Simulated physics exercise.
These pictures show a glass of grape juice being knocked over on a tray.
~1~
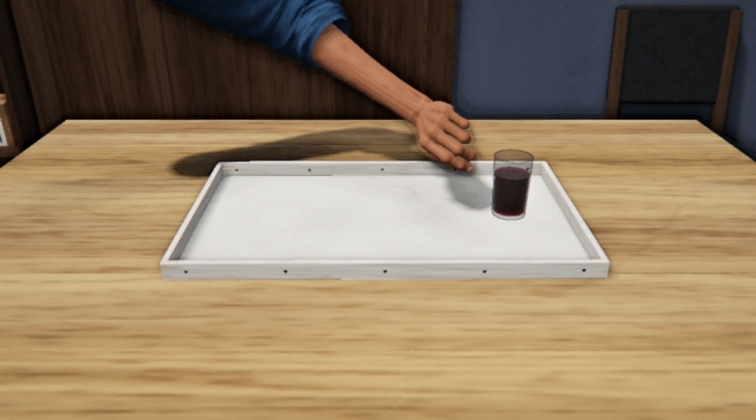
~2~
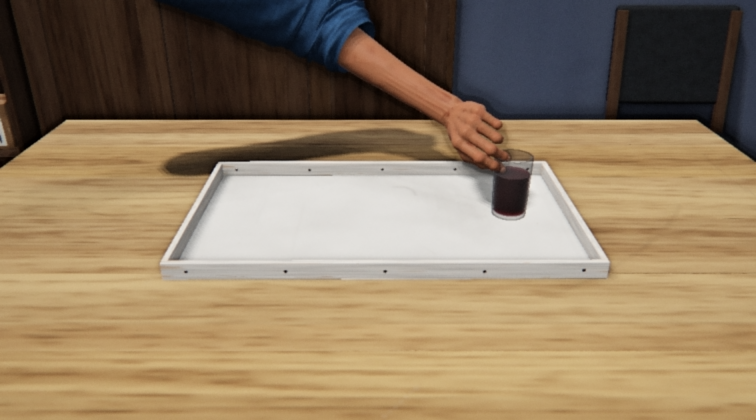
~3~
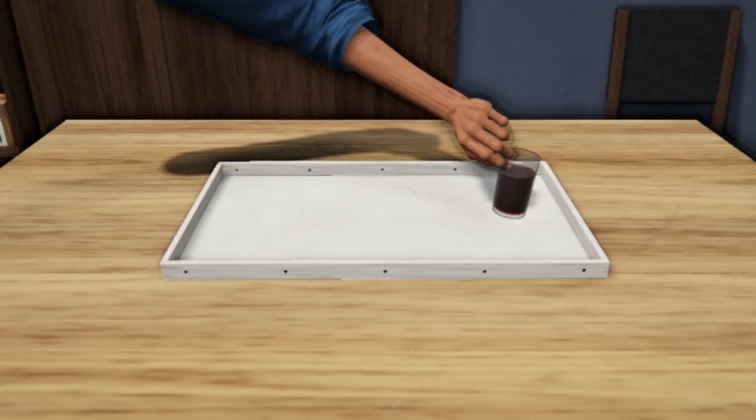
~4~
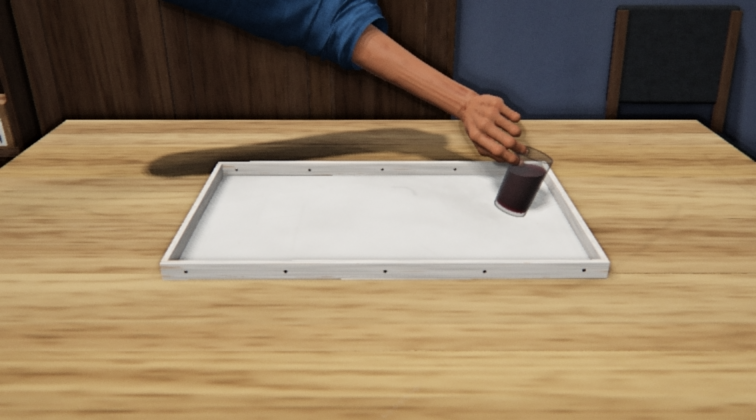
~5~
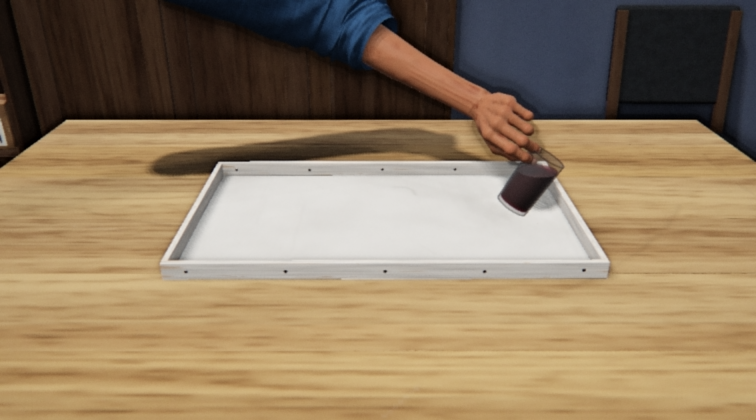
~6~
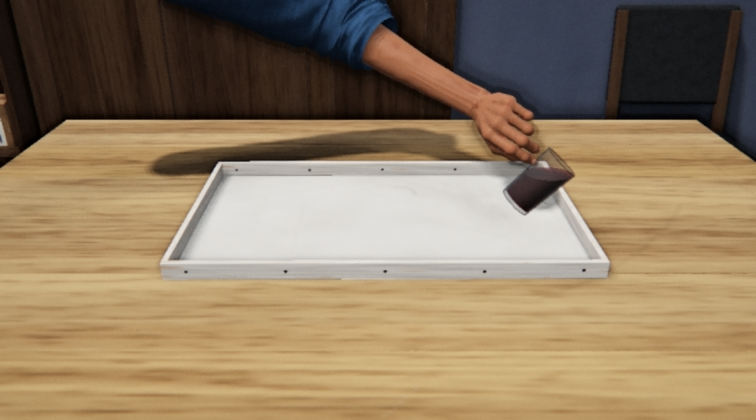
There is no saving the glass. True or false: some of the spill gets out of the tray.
True, some gets out.
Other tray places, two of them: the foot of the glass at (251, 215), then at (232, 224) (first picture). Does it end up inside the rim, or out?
At the first place it keeps within the tray, at the second it keeps within the tray.
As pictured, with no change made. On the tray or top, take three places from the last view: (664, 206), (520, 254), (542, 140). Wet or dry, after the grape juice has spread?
First spot: Touched; second: Missed; third: Missed.
Next, the glass lies across the rim; the puddle covers about as much as a plate; the table is getting wet.
After that, the puddle covers about as much as a tray; the table is getting wet.
Finally, the puddle covers about as much as a tray; the table is getting wet.
